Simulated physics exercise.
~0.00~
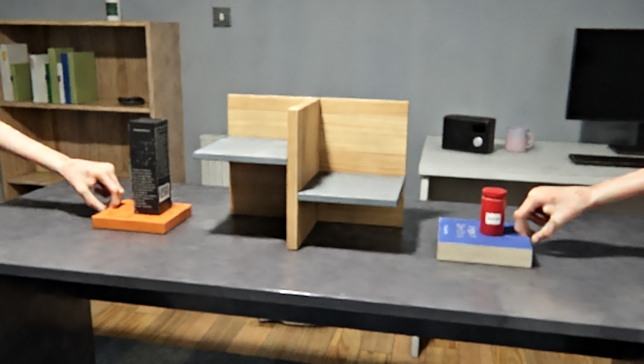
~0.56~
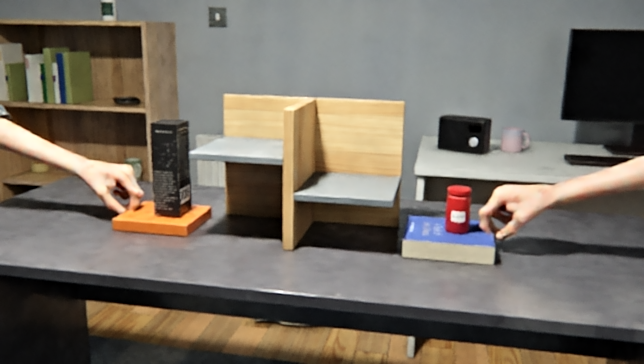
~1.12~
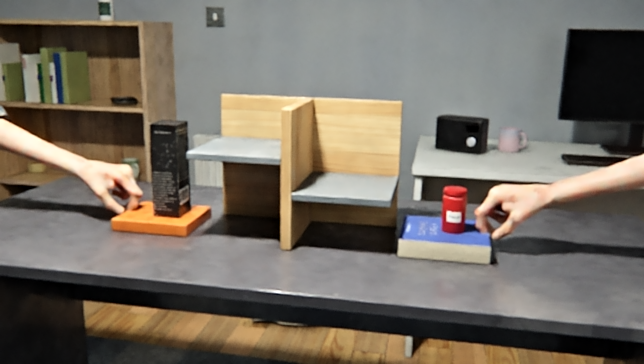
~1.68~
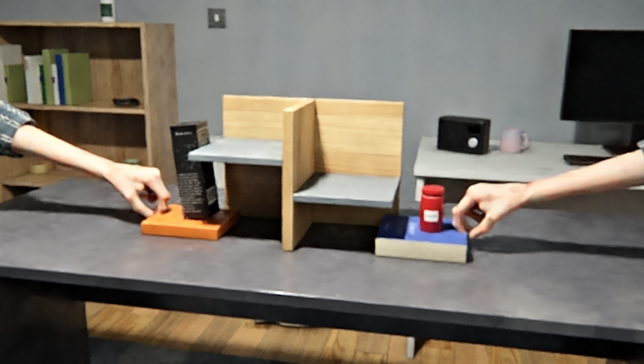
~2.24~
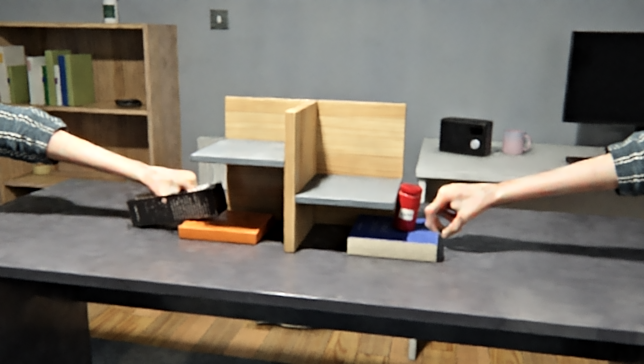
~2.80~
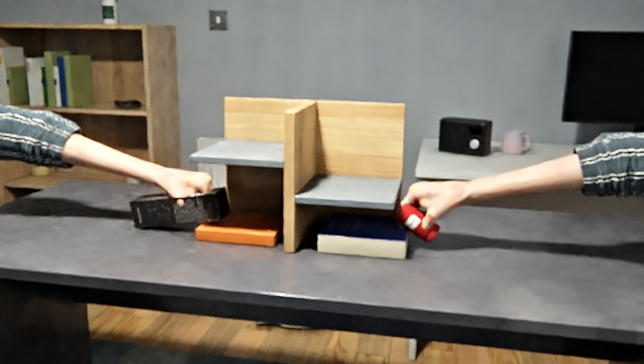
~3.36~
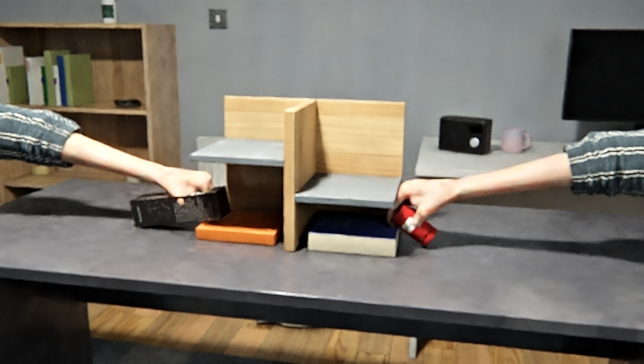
Two hands sliding an orange tray and blue book under low shelves, the edges knocking back a black carton and red shaker.
